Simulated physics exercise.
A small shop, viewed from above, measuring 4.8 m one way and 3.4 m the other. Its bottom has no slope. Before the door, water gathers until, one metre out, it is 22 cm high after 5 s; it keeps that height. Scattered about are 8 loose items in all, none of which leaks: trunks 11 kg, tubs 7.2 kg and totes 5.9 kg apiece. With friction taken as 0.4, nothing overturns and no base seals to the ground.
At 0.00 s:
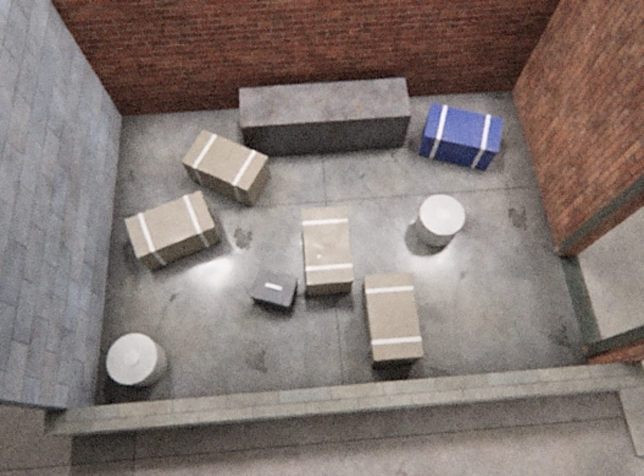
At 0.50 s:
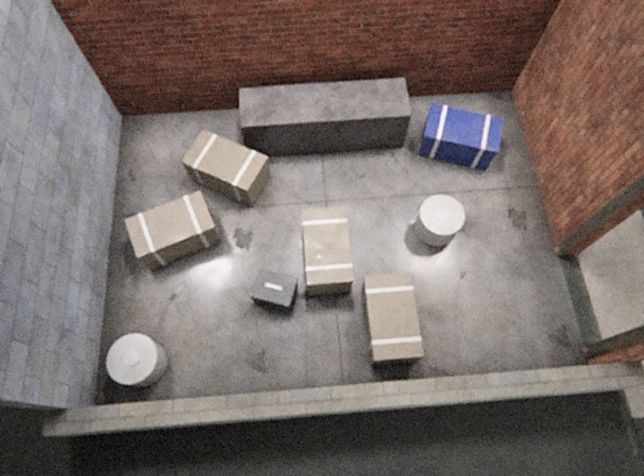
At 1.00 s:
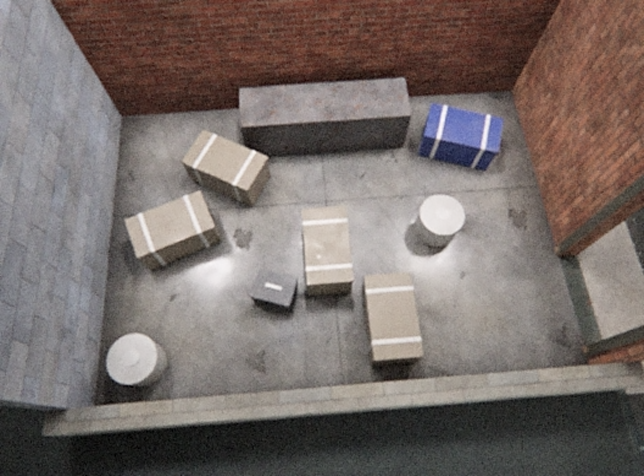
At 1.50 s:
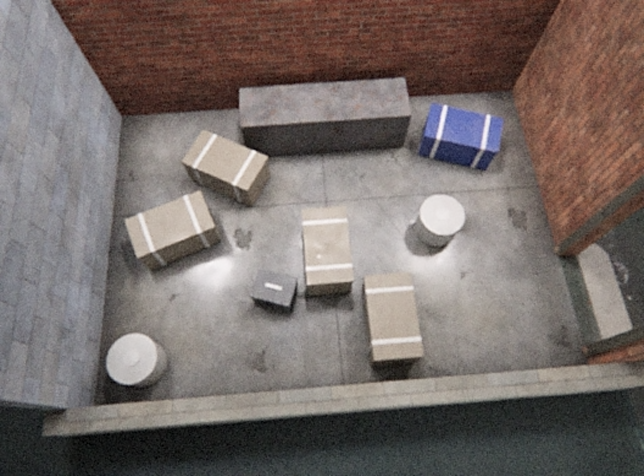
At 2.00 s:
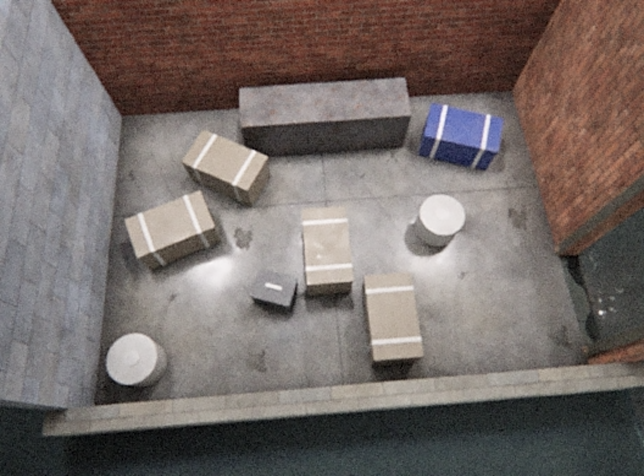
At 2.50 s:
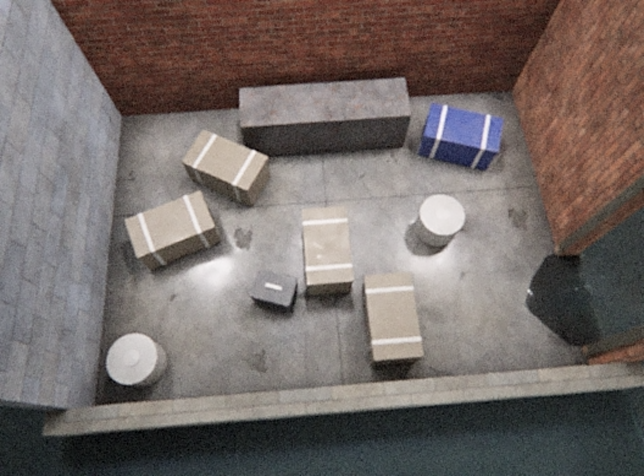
At first, a blue trunk, tan boxes, a small dark case and pale tubs sit on a dry grey floor between brick and block walls, seen from above. Then dark water spreads outside and fills the doorway at right. Finally it edges inside across the floor, while the objects stay still.
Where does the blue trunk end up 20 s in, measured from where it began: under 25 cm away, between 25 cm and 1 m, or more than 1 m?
It's set to be hauled off.
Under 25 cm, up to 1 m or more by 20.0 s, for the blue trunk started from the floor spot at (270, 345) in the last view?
So it journeys a long way.
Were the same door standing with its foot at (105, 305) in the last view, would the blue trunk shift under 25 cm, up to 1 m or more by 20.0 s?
Blue trunk: Drifts slightly.
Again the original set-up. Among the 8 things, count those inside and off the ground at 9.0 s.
Just then, the number is 7.
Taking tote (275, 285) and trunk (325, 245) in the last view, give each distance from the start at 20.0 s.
Respectively 200 and 150 centimetres.
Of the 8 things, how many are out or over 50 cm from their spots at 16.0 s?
The number comes to 8.
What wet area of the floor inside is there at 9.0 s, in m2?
At that time the wet patch spans about 14 m2.
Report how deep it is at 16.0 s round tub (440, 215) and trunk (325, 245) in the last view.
About 8 and 13 cm.
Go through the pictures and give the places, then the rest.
The first frame shows the blue trunk at (464, 127), on the bottom; water covers 0.0 m2; 0 of 8 have shifted.
The second frame shows the blue trunk at (464, 127) rests on the ground; water covers 0.0 m2; 0 of 8 have shifted.
The third frame shows the blue trunk at (464, 127) rests on the ground; 0.0 m2 under water; 0 of 8 have shifted.
The fourth frame shows the blue trunk at (464, 127), on the bottom; water covers 0.0 m2; 0 of 8 have shifted.
The fifth frame shows the blue trunk at (464, 127) rests on the ground; 0.0 m2 under water; 0 of 8 have shifted.
The sixth frame shows the blue trunk at (464, 127) rests on the ground; 0.2 m2 under water; 0 of 8 have shifted.
After 4.0 s the blue trunk is near (464, 127), 0.0 m from its start, aground; 0 afloat.
After 9.0 s the blue trunk is near (464, 127), 0.0 m from its start, aground; 7 afloat.
After 16.0 s the blue trunk is near (527, 136), 0.7 m from its start, afloat; 8 afloat.
After 20.0 s the blue trunk is near (337, 231), 1.9 m from its start, afloat; 8 afloat.
